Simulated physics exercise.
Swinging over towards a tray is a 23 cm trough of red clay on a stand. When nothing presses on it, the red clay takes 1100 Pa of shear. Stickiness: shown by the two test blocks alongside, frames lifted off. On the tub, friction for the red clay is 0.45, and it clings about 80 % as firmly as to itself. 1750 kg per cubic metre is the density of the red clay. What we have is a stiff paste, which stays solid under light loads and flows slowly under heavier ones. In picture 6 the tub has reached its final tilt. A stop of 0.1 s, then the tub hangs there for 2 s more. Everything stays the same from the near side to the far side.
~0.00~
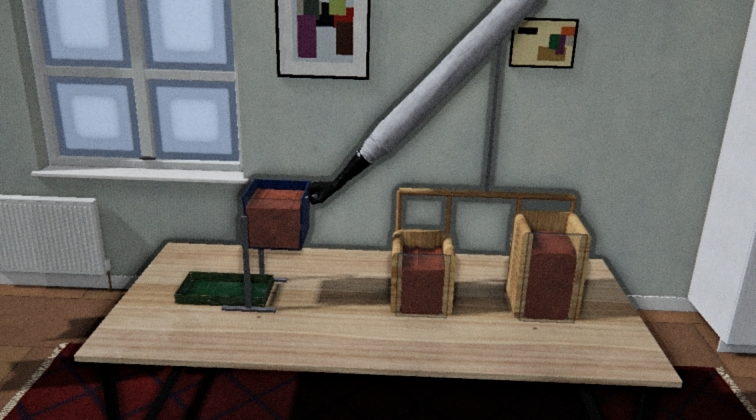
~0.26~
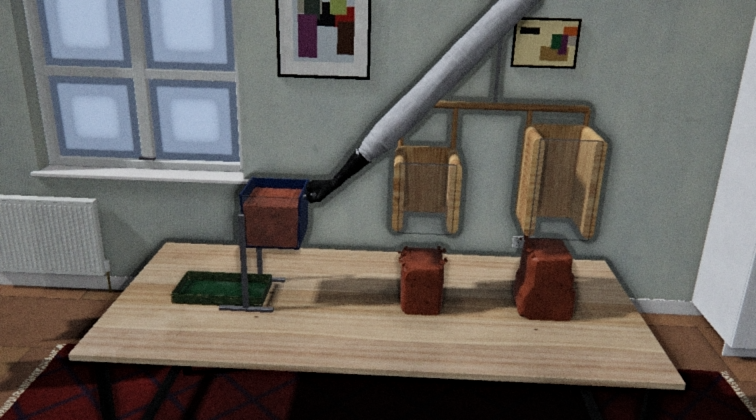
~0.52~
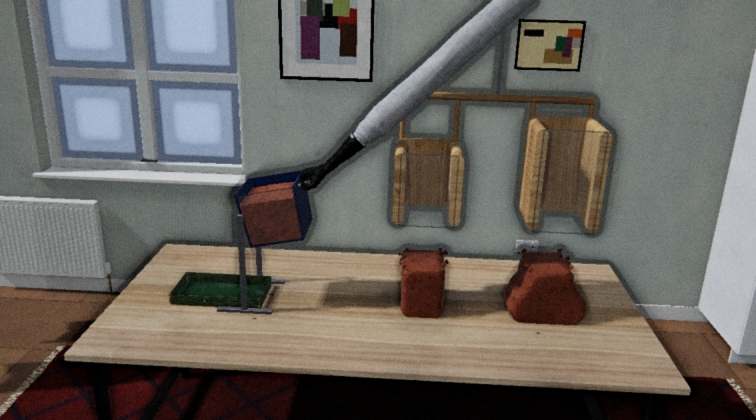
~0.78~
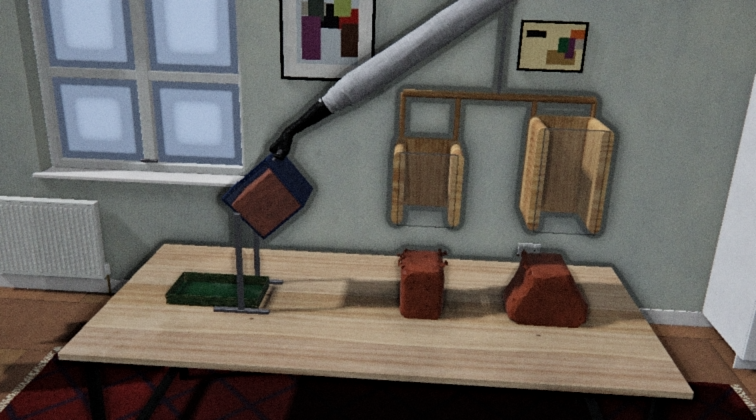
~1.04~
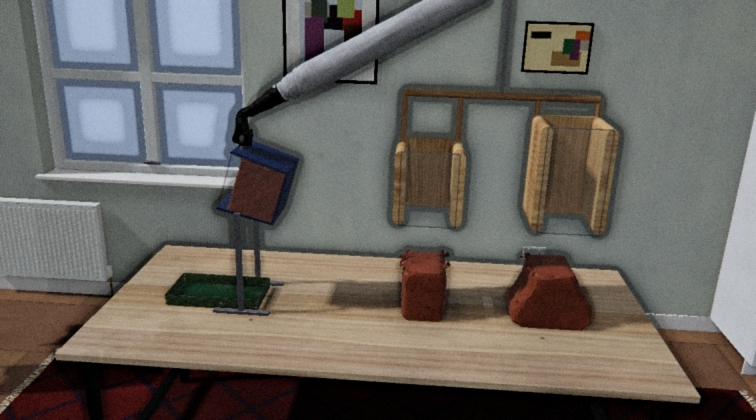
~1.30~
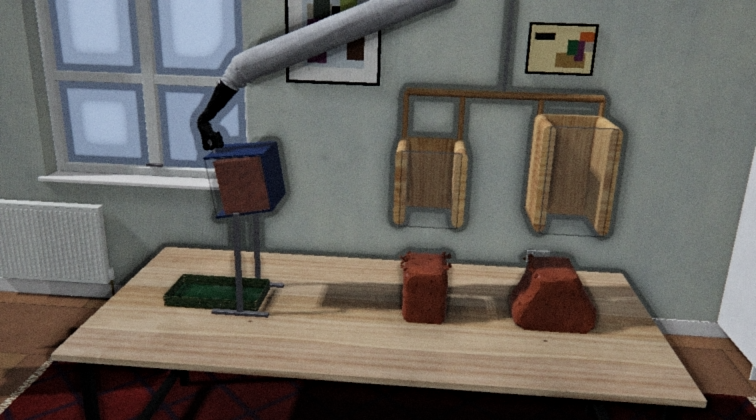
Two wooden moulds rose off two red clay blocks and the taller one sagged wider, then a mechanical arm tilted a blue tub leftward onto its side, with its red clay staying inside.
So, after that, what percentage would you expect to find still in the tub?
I would expect about 43 % still in the tub.
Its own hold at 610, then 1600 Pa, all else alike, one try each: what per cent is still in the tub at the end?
The answers, in order, are 40 % and 100 %.
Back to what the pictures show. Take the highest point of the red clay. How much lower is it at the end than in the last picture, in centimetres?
10 cm.
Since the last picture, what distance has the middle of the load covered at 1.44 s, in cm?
Displacement noted: Approx. 2 cm... about that.
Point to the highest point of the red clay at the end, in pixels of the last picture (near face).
Roughly at pixel (246, 182).
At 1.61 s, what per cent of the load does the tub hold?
About 90 %.
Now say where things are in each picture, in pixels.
Handle-side rim at (301, 199), tilt 0 degrees; highest point of the red clay at (288, 208); test blocks 24 cm, 34 cm high (left to right), in the first frame.
Handle-side rim at (298, 198), tilt 0 degrees; highest point of the red clay at (286, 207); test blocks 24 cm, 31 cm high (left to right), in the second frame.
Handle-side rim at (292, 187), tilt 12 degrees; highest point of the red clay at (289, 198); test blocks 24 cm, 26 cm high (left to right), in the third frame.
Handle-side rim at (265, 163), tilt 42 degrees; highest point of the red clay at (269, 173); test blocks 24 cm, 25 cm high (left to right), in the fourth frame.
Handle-side rim at (231, 154), tilt 73 degrees; highest point of the red clay at (244, 161); test blocks 24 cm, 25 cm high (left to right), in the fifth frame.
Handle-side rim at (204, 160), tilt 99 degrees; highest point of the red clay at (254, 158); test blocks 24 cm, 25 cm high (left to right), in the sixth frame.
By 1.44 s, the tub is at 99 degrees and holds 100 %.
By 1.61 s, the tub is at 99 degrees and holds 90 %.
By 1.78 s, the tub is at 99 degrees and holds 73 %.
By 1.95 s, the tub is at 99 degrees and holds 48 %.
By 3.30 s, at the end, the tub is at 99 degrees and holds 43 %.
